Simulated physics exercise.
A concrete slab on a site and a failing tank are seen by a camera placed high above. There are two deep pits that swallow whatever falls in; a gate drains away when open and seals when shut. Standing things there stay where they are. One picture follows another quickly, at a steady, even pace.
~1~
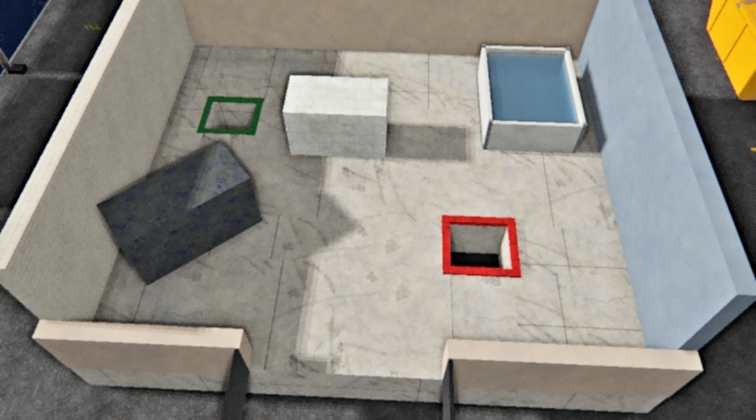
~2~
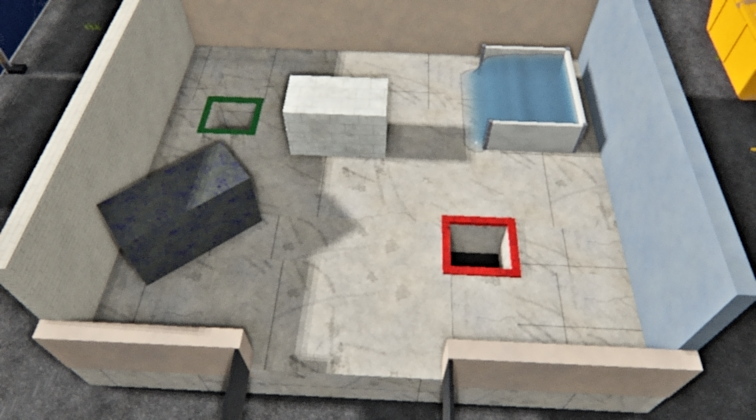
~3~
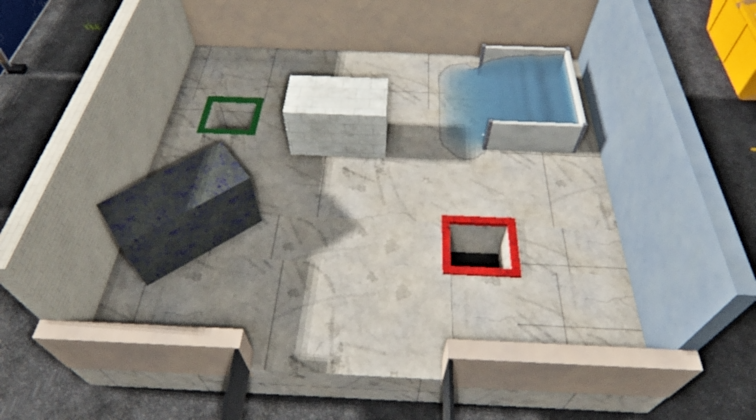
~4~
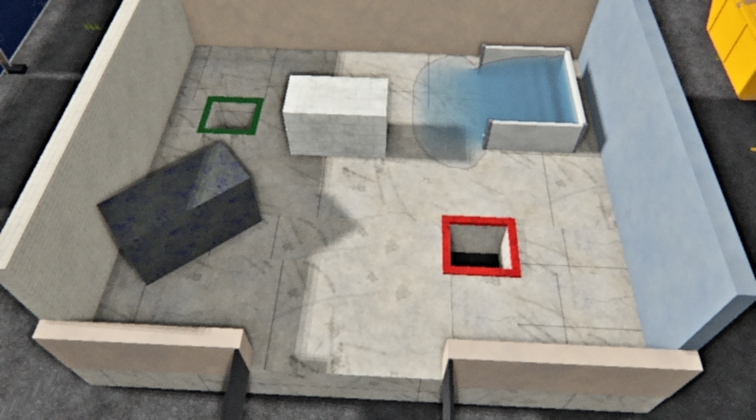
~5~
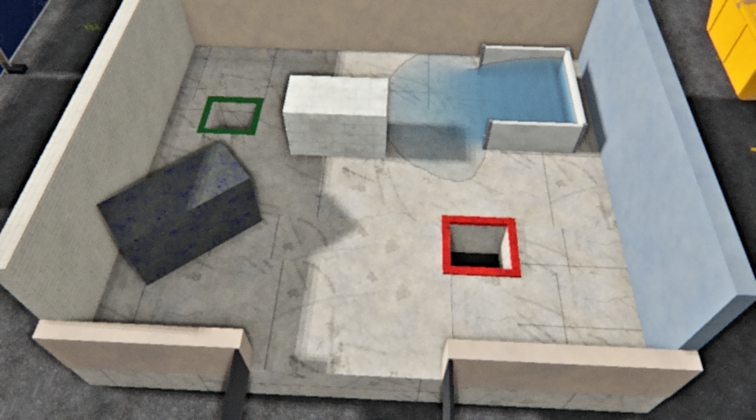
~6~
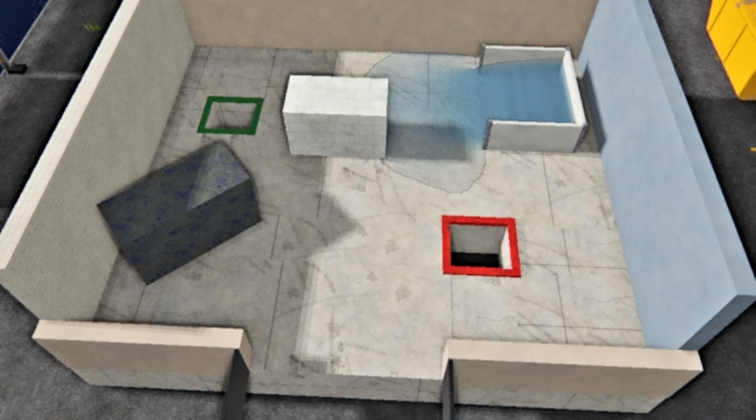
To begin with, a tank of blue water stands whole at the upper right of a walled concrete slab, near a white block. Its left side then opens and water pours out leftward across the floor. The sheet widens, reaches the white block and spreads toward the viewer, thinning at its edges.
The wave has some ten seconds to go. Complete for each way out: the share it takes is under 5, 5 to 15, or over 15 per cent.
Completed: For the gate it is 5 to 15 per cent; for the red pit it is under 5 per cent; for the green pit it is over 15 per cent.
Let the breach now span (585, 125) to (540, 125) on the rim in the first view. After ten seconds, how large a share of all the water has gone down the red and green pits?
The red pit takes 6 per cent and the green pit 2 per cent.
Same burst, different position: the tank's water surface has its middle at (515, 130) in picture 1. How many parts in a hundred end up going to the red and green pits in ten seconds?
After ten seconds: Red pit at 0 percent, green pit at 15 percent.
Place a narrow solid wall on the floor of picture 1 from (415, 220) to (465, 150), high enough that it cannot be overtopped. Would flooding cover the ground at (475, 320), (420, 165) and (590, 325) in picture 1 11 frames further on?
In order: Dry; wet; dry.
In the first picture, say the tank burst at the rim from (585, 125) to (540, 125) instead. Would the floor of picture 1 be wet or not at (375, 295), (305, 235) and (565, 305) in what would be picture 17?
First spot spared, second spot spared, third spot submerged.
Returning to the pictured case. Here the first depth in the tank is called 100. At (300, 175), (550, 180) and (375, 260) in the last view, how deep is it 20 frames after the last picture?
In order: Roughly 0, 0 and 4 in a hundred.
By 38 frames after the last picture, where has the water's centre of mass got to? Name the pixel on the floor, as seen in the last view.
Near pixel (320, 138).
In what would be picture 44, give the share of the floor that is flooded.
I'd say 60 per cent.
A moment on, water covers 25 % of the floor; the gate 0 %, the red pit 0 %, the green pit 0 %.
Next, water covers 40 % of the floor; the gate 0 %, the red pit 0 %, the green pit 3 %.
Then, water covers 55 % of the floor; the gate 1 %, the red pit 0 %, the green pit 6 %.
Later, water covers 60 % of the floor; the gate 7 %, the red pit 0 %, the green pit 17 %.
In the end, water covers 75 % of the floor; the gate 10 %, the red pit 0 %, the green pit 27 %.
